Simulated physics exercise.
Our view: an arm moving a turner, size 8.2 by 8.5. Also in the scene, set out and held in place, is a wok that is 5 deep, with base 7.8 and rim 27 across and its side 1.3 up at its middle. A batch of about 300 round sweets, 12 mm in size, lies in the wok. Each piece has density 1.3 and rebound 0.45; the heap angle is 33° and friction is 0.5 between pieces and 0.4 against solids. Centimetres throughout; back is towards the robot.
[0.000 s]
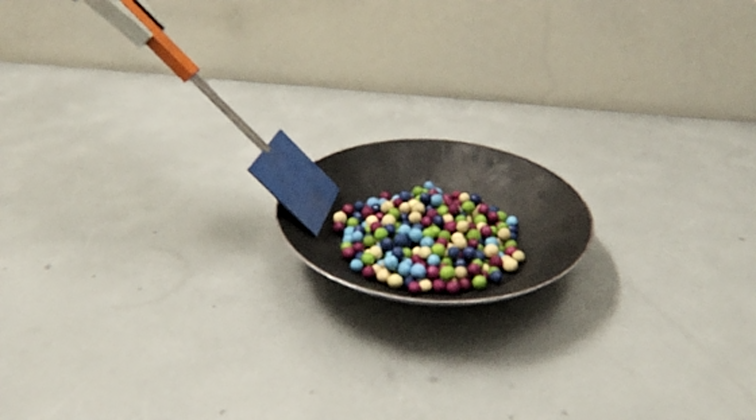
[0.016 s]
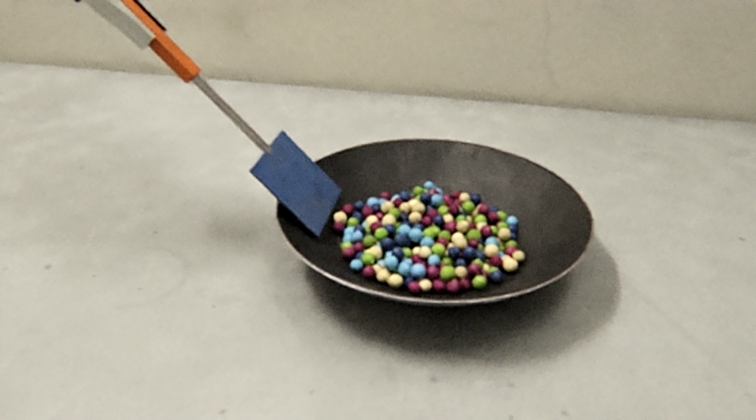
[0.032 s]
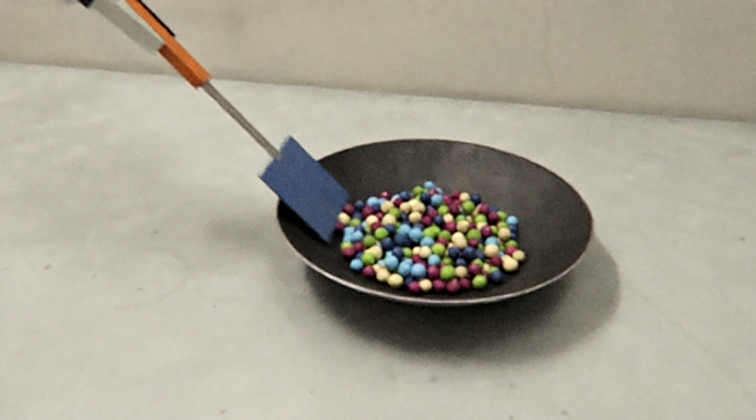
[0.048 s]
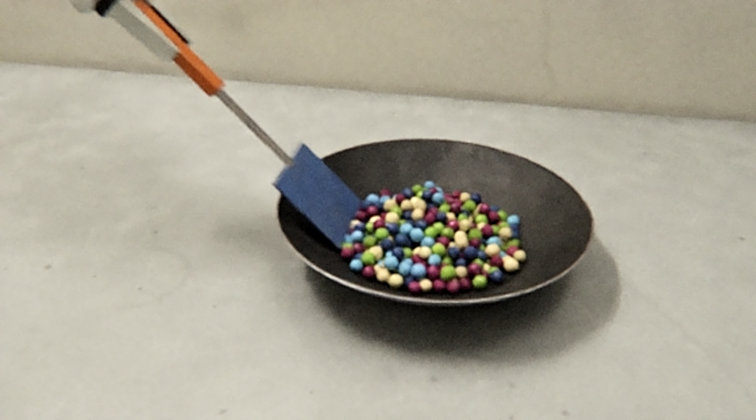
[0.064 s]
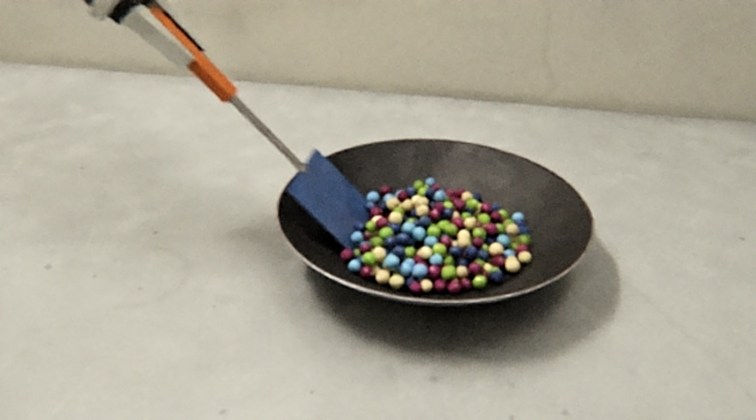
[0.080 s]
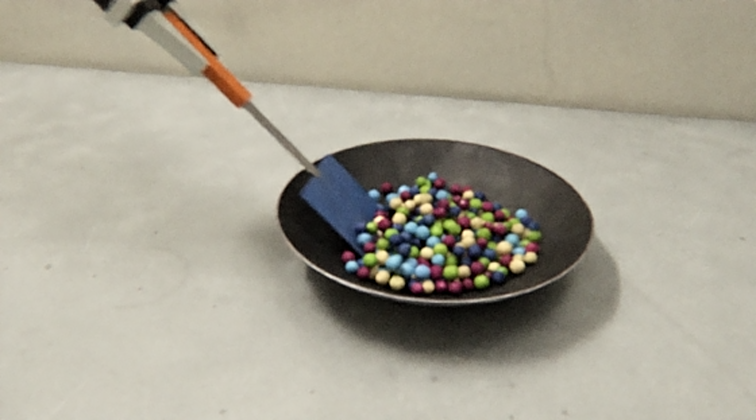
In the video, a blue turner with an orange and white handle moves down and to the right inside a dark wok, slightly pushing part of a pile of small, round, multicoloured sweets to the right.
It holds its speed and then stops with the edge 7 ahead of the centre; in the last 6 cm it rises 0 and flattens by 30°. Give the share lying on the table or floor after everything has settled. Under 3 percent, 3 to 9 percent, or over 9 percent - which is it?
It is over 9 percent.
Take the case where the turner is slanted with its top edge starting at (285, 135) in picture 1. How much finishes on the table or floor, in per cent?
Spill: Approx. 15 per cent.
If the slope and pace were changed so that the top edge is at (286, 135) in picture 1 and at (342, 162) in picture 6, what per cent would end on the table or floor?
Close to 20 in a hundred.
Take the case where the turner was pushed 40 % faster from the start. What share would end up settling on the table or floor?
I'd reckon close to 25 per cent.
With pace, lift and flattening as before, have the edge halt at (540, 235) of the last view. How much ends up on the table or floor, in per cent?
The share ending on the table or floor is about 35 per cent.
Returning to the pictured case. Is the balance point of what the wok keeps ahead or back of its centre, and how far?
Offset forward: Around 5.5 cm.
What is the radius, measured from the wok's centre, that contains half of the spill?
About 20 cm out from the centre.
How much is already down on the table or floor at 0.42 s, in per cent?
15 per cent.
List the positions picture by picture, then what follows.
The first frame shows turner top edge at (264, 148), sloping 46°; upper third of the load around (429, 222), from x 340 to 520, top at y 185; 301 in the wok.
The second frame shows turner top edge at (266, 149), sloping 46°; upper third of the load around (429, 222), from x 340 to 520, top at y 185.
The third frame shows turner top edge at (275, 154), sloping 46°; upper third of the load around (429, 222), from x 340 to 520, top at y 185.
The fourth frame shows turner top edge at (289, 162), sloping 46°; upper third of the load around (430, 224), from x 345 to 520, top at y 185.
The fifth frame shows turner top edge at (302, 168), sloping 46°; upper third of the load around (430, 224), from x 345 to 525, top at y 185.
The sixth frame shows turner top edge at (315, 173), sloping 46°; upper third of the load around (436, 227), from x 350 to 535, top at y 180; 301 in the wok.
By 0.13 s, sloping 46°, highest piece 5 above the table; 301 in the wok.
By 0.19 s, sloping 34°, highest piece 6 above the table; 301 in the wok.
By 0.42 s, sloping 16°, highest piece 7 above the table; 260 in the wok, 40 on the table or floor, 1 on the blade or in flight.
By 1.47 s, sloping 16°, highest piece 7 above the table; 259 in the wok, 42 on the table or floor.
Final count, 259 in the wok, 42 on the table or floor. That is 14 % on the table or floor.
